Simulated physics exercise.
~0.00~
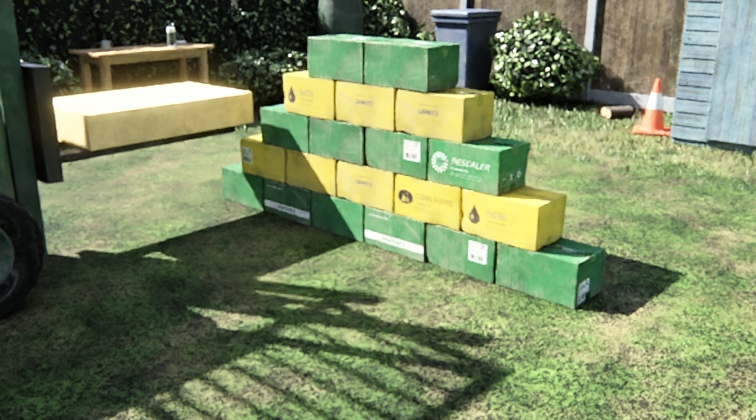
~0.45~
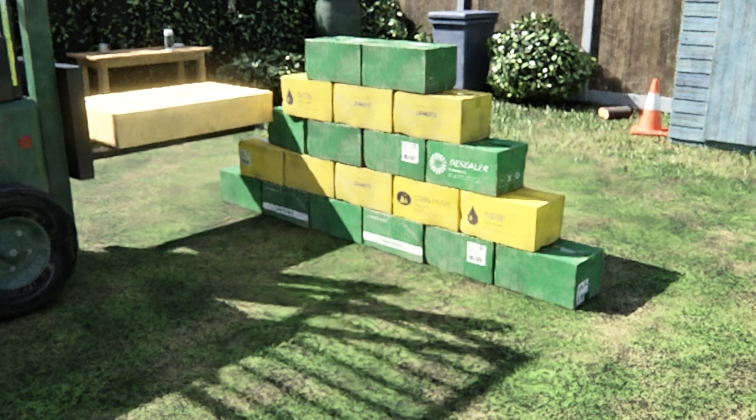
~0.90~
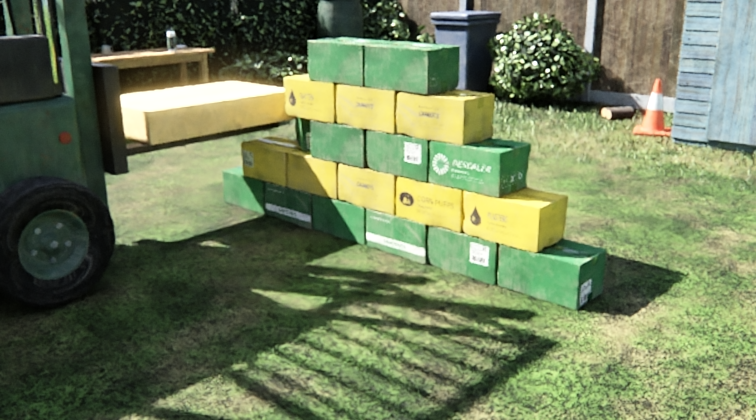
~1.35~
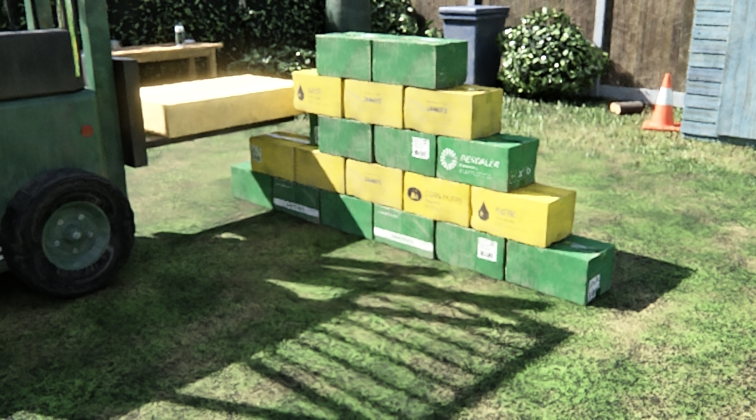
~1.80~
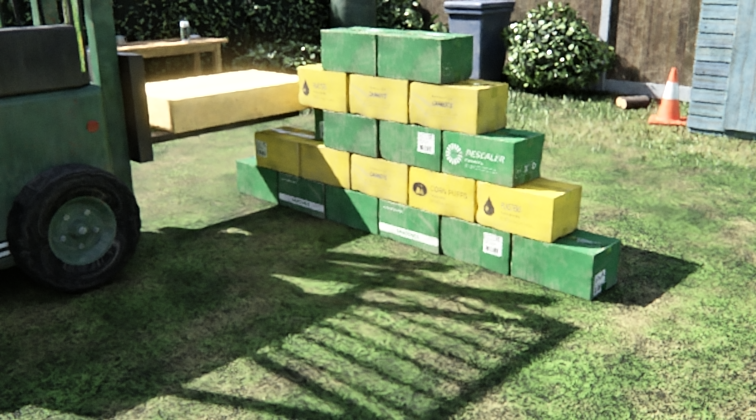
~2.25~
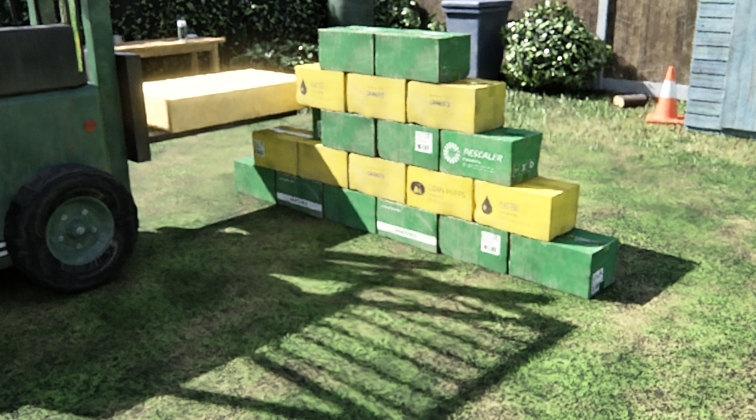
A green forklift carrying a pale yellow block rolled in from the left across the grass toward a stepped wall of green and yellow boxes, then slowed and stopped with its load beside the wall, and every box was still standing in place.
